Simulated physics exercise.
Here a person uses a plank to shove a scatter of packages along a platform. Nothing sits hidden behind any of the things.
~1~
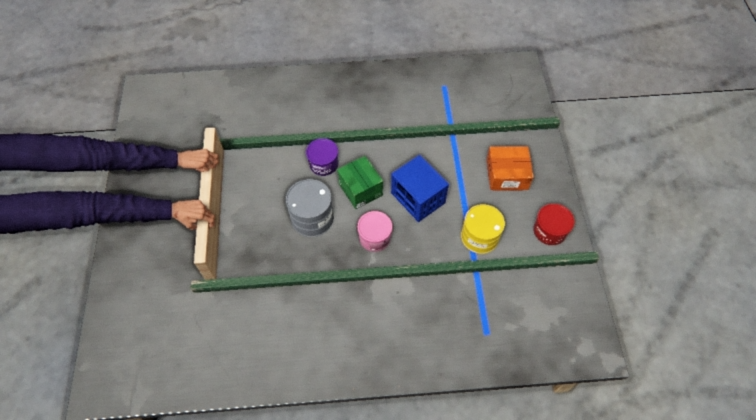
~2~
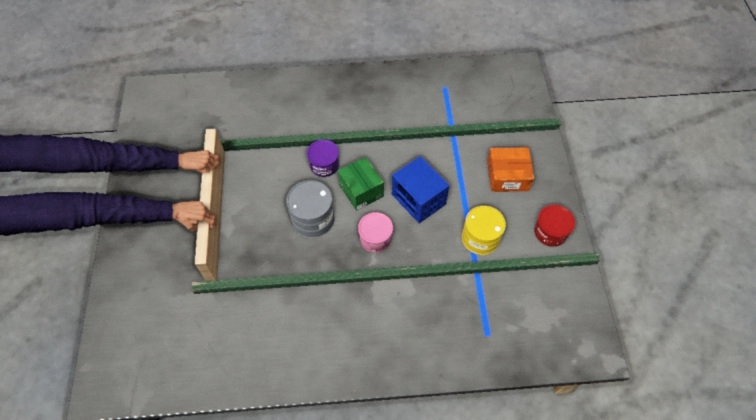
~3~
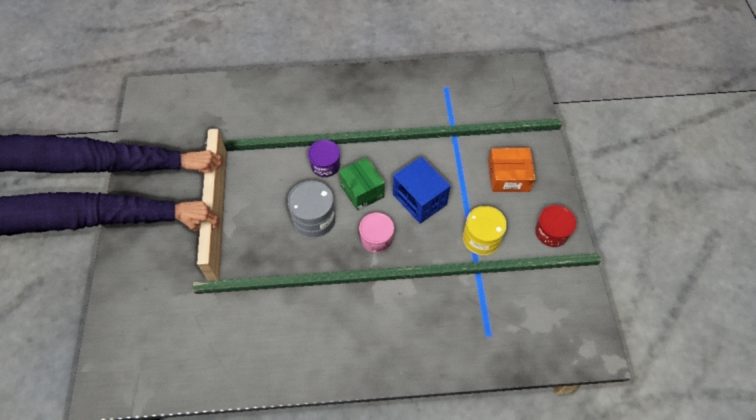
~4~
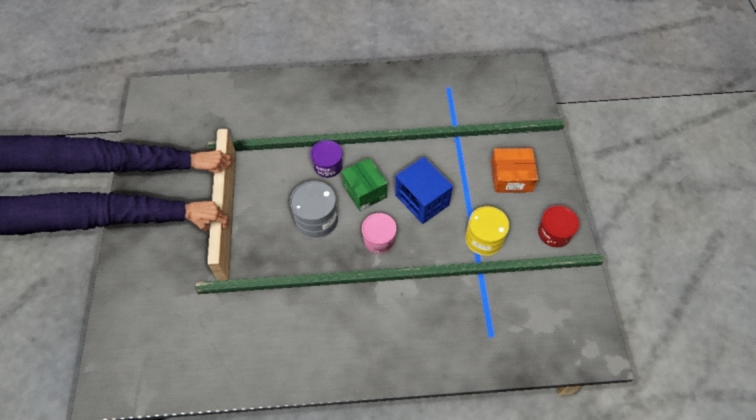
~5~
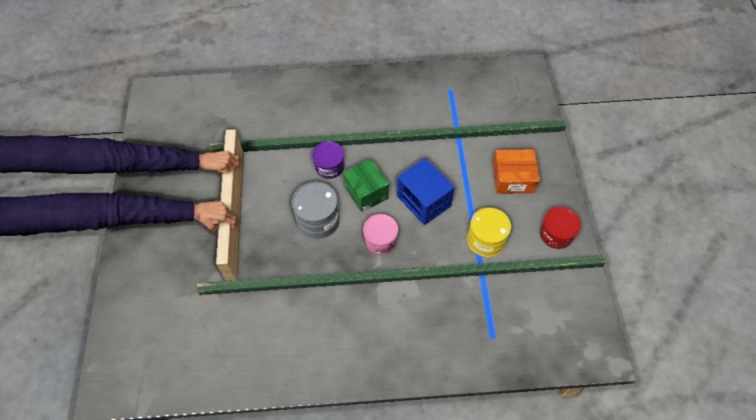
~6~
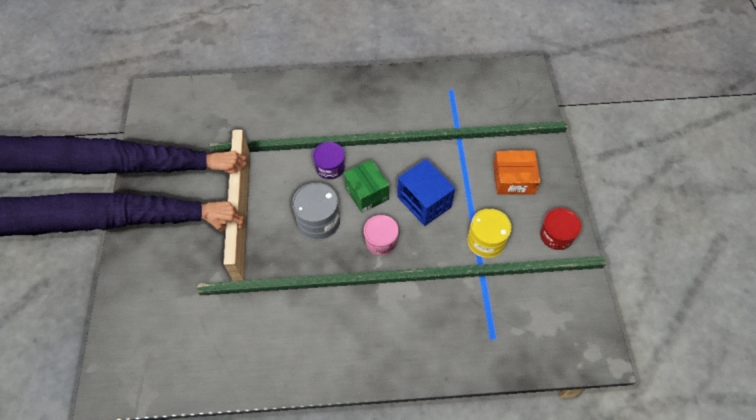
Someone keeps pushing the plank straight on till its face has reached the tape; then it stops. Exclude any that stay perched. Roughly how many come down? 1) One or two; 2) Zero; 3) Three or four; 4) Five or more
Zero (2).
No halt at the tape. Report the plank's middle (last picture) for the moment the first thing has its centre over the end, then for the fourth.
It sits near (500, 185), and then near (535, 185).
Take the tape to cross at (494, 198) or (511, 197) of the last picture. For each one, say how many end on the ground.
Respectively 0 and 1.
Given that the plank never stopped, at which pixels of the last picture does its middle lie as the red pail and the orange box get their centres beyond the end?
Its middle is about (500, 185) and about (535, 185).
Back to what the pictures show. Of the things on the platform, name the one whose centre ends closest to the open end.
That would be the red pail.
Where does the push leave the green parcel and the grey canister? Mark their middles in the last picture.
Taking them in turn, first comes (487, 173), then (496, 206).
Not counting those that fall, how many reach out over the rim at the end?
Count of overhanging things: 0.
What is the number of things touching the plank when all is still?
4 are in contact with it.
A little later, none off yet; red pail at rest near (560, 230); orange box at rest near (516, 173); yellow canister at rest near (489, 233).
When it is over, the number that fall off is zero.
